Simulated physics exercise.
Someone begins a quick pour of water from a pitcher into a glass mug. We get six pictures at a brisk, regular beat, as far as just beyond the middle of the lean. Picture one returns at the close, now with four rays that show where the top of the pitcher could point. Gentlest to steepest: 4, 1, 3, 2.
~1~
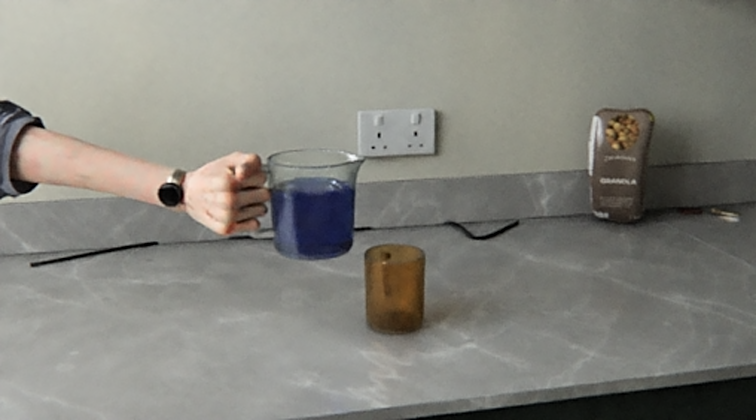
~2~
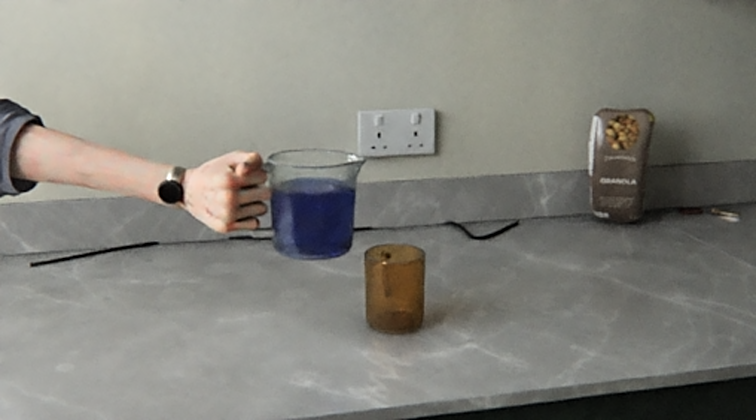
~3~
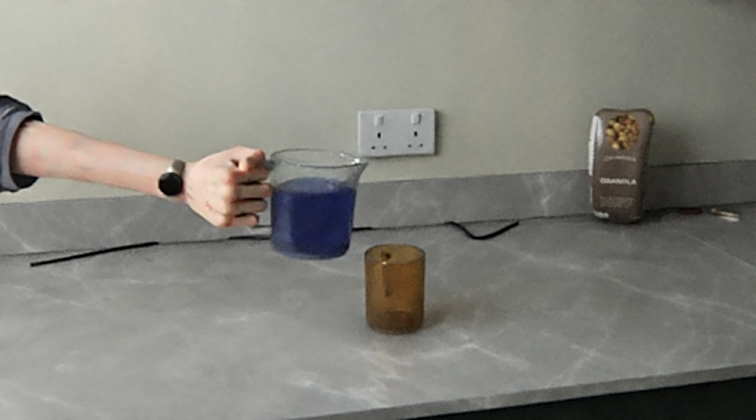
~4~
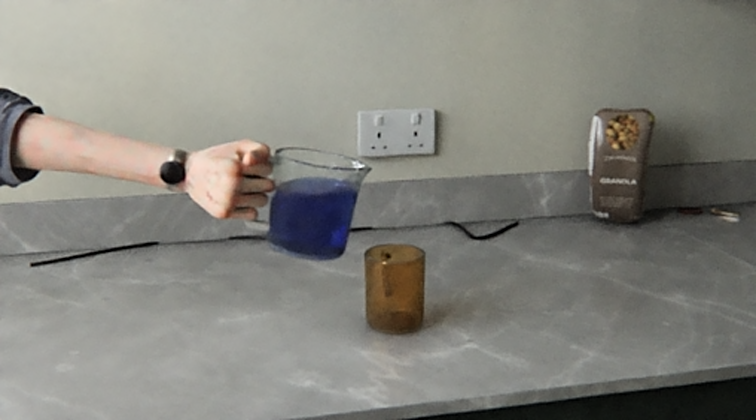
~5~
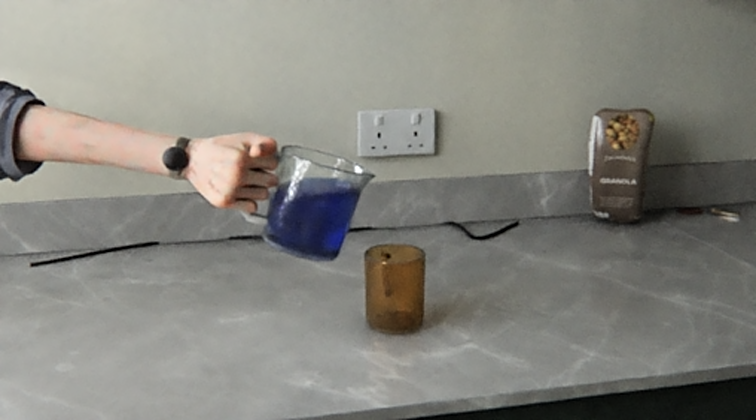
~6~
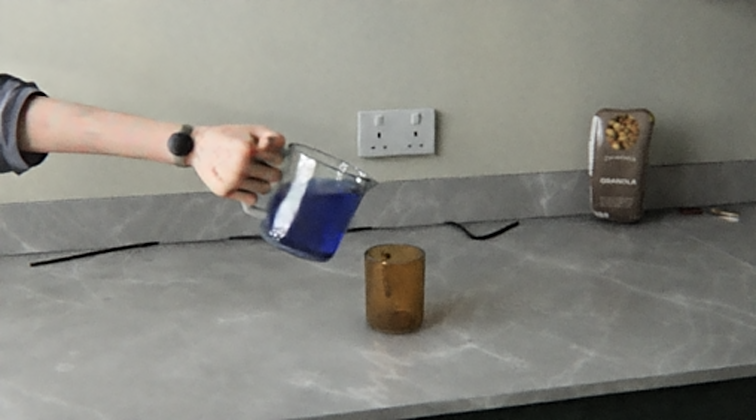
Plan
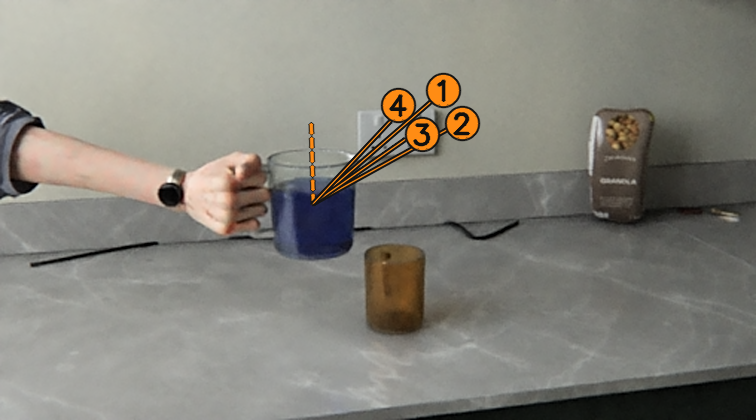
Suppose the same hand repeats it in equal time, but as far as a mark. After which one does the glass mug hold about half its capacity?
I would pick line 3.
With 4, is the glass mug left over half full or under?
Under half.
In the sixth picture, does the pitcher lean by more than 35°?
No.
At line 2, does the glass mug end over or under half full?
Over half.
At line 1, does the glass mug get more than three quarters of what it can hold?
No, it does not.
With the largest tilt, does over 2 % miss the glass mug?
No, it does not.
On the marked copy, 1 at (430, 102); 2 at (447, 129); 3 at (405, 139); 4 at (390, 121).
If 1 is chosen, the glass mug ends with about 32 % of what it can hold.
If 2 is chosen, the glass mug ends with about 70 % of what it can hold.
If 3 is chosen, the glass mug ends with about 50 % of what it can hold.
If 4 is chosen, the glass mug ends with about 19 % of what it can hold.
